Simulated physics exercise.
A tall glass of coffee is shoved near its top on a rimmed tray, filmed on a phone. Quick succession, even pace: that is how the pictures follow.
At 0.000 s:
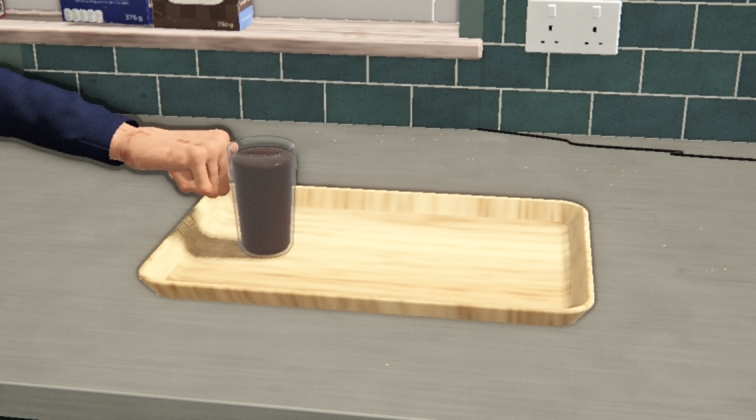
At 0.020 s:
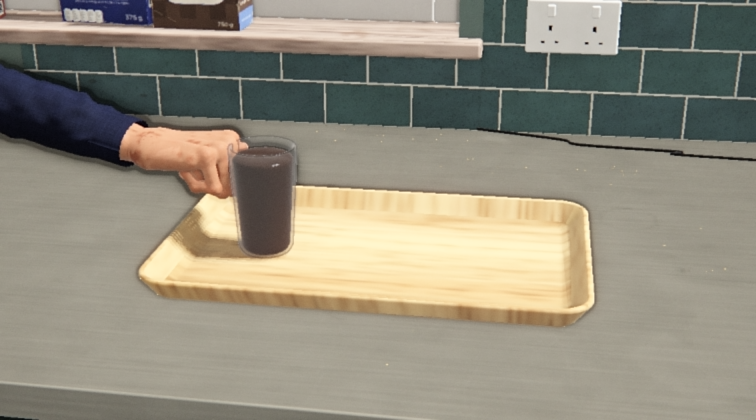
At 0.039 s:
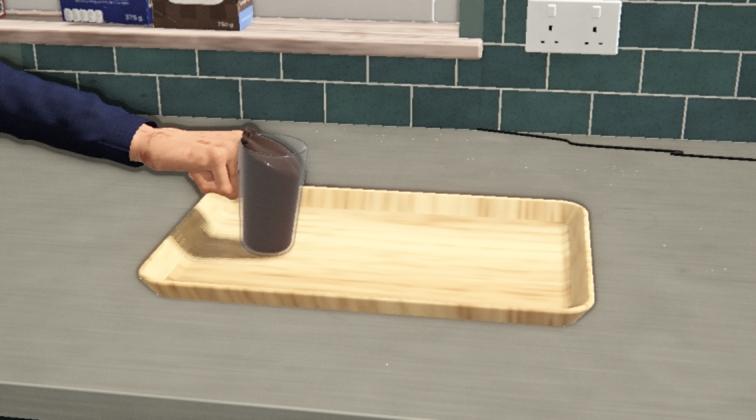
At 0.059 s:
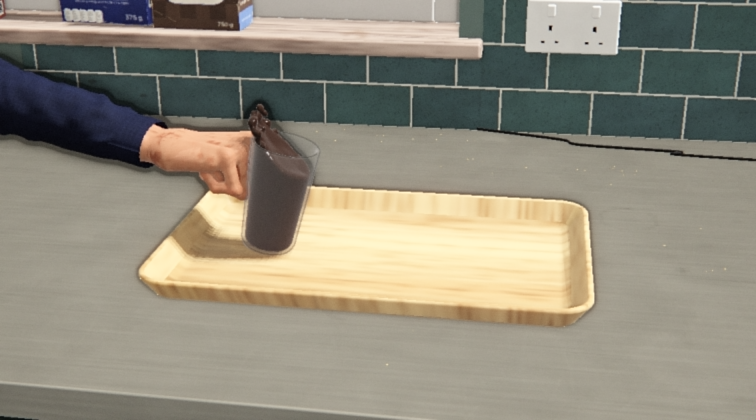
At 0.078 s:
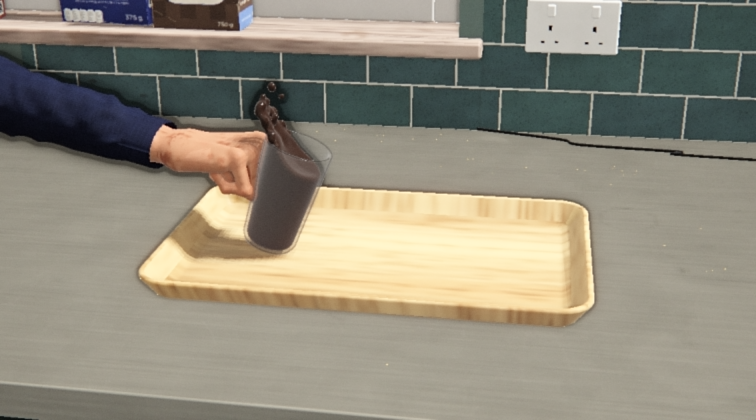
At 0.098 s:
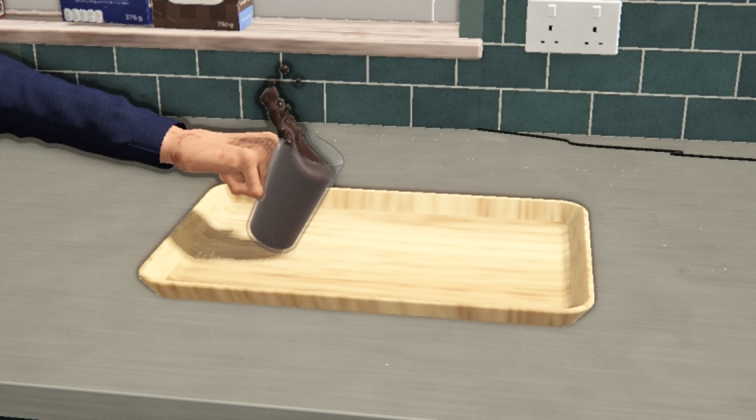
The clip opens with a hand in a dark blue sleeve beside a tall glass of dark drink at the left of a pale wooden tray. The hand pushes near the top, and the glass leans steadily rightward while the drink surges up and splashes above its left rim.
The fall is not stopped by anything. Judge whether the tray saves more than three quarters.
Remaining: Under three quarters.
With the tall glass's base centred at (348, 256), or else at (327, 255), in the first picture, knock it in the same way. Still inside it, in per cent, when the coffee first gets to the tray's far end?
It comes to near 65 percent in the first case and near 60 percent in the second.
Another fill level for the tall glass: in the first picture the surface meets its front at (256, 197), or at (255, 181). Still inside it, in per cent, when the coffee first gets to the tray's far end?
About 55 per cent, then about 50 per cent.
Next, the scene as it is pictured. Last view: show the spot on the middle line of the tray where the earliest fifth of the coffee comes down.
About (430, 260).
A moment on, the tall glass lies on its side and 78 per cent is in the glass, 13 on the tray and 9 above or beyond its rim.
Next, the tall glass lies on its side and 40 per cent is in the glass, 53 on the tray and 7 above or beyond its rim.
Then the tall glass lies on its side and 24 per cent is in the glass, 51 on the tray and 26 above or beyond its rim.
Later the tall glass lies on its side and 13 per cent is in the glass, 54 on the tray and 34 above or beyond its rim.
In the end 67 per cent is held by tray and glass, 33 is off the tray.
